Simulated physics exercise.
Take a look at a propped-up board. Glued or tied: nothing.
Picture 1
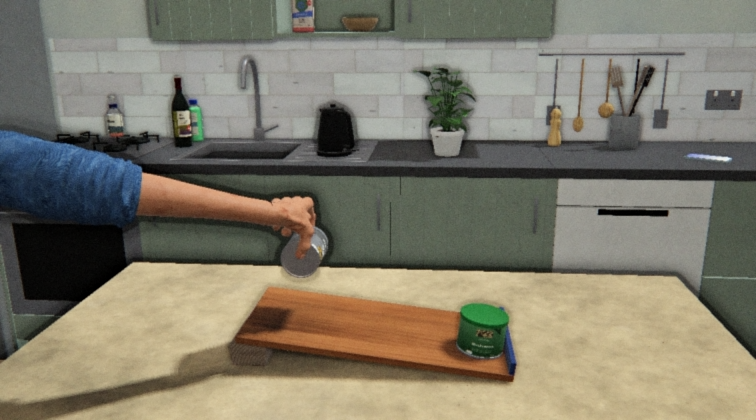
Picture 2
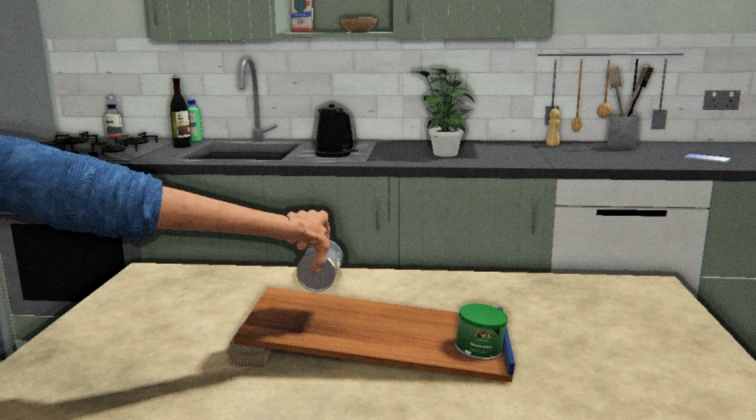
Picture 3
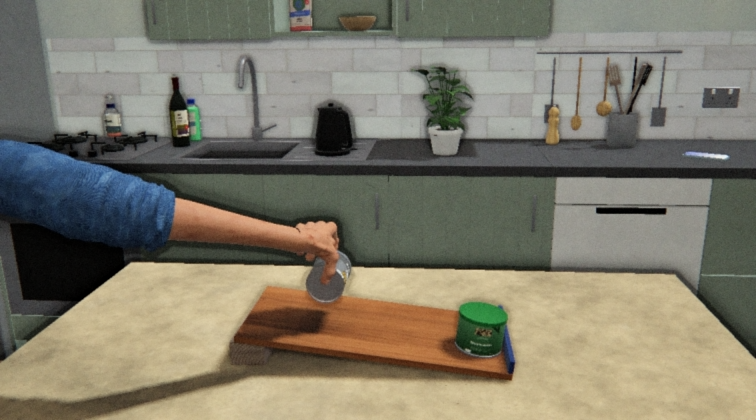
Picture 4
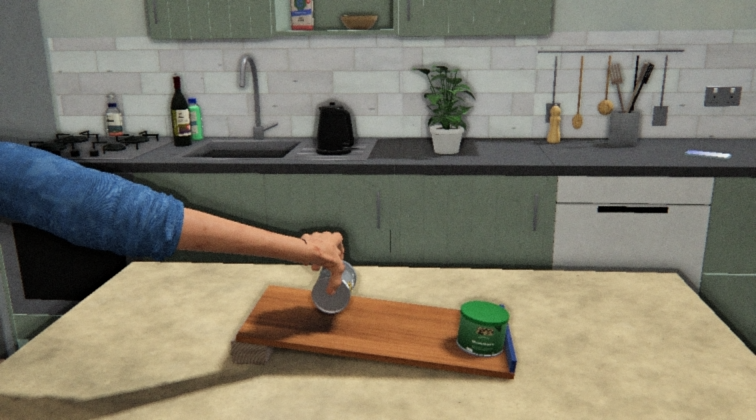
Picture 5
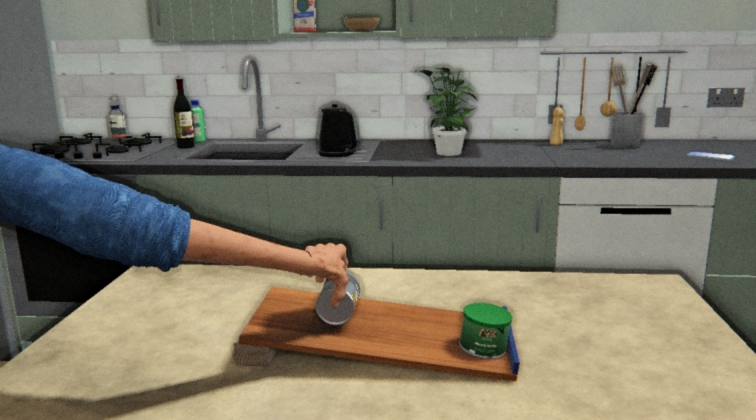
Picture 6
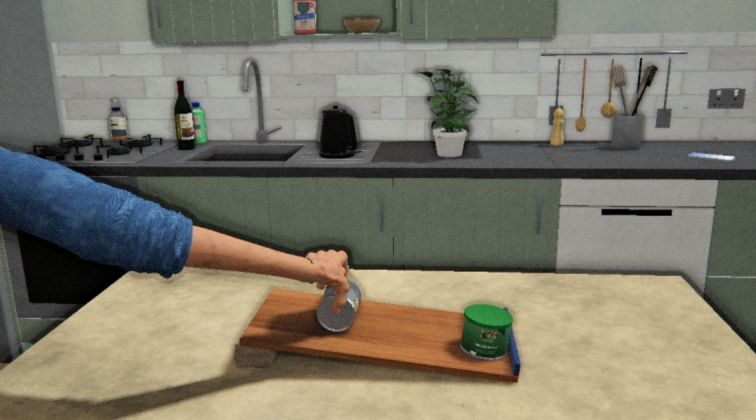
In a kitchen, a hand reaching in from the left lowers a grey tin rightward onto a propped-up wooden board on the counter and keeps hold of it, while a green tub sits at the board's right end.
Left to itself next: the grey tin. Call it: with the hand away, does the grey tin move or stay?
It moves down the board.
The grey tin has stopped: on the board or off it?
In the end it stays aboard.
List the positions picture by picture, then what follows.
In the first picture, on its way; grey tin (305, 252); green tub (482, 331).
In the second picture, on its way; grey tin (320, 265); green tub (481, 331).
In the third picture, on its way; grey tin (329, 276); green tub (481, 330).
In the fourth picture, on its way; grey tin (335, 286); green tub (482, 329).
In the fifth picture, on its way; grey tin (338, 297); green tub (485, 330).
In the sixth picture, set down, still held; grey tin (339, 304); green tub (486, 332).
Then, 0.50 s on from there, grey tin shifted about its own width near (363, 308).
Then, 0.70 s on from there, grey tin shifted about its own width near (392, 312).
Then, 0.90 s on from there, grey tin shifted well along near (434, 317).
Then, 1.00 s on from there, grey tin shifted well along near (446, 318).
In the end, moved from the start, grey tin; green tub unmoved. At the end, from the last picture's camera, grey tin near (448, 318). The grey tin runs down the board.
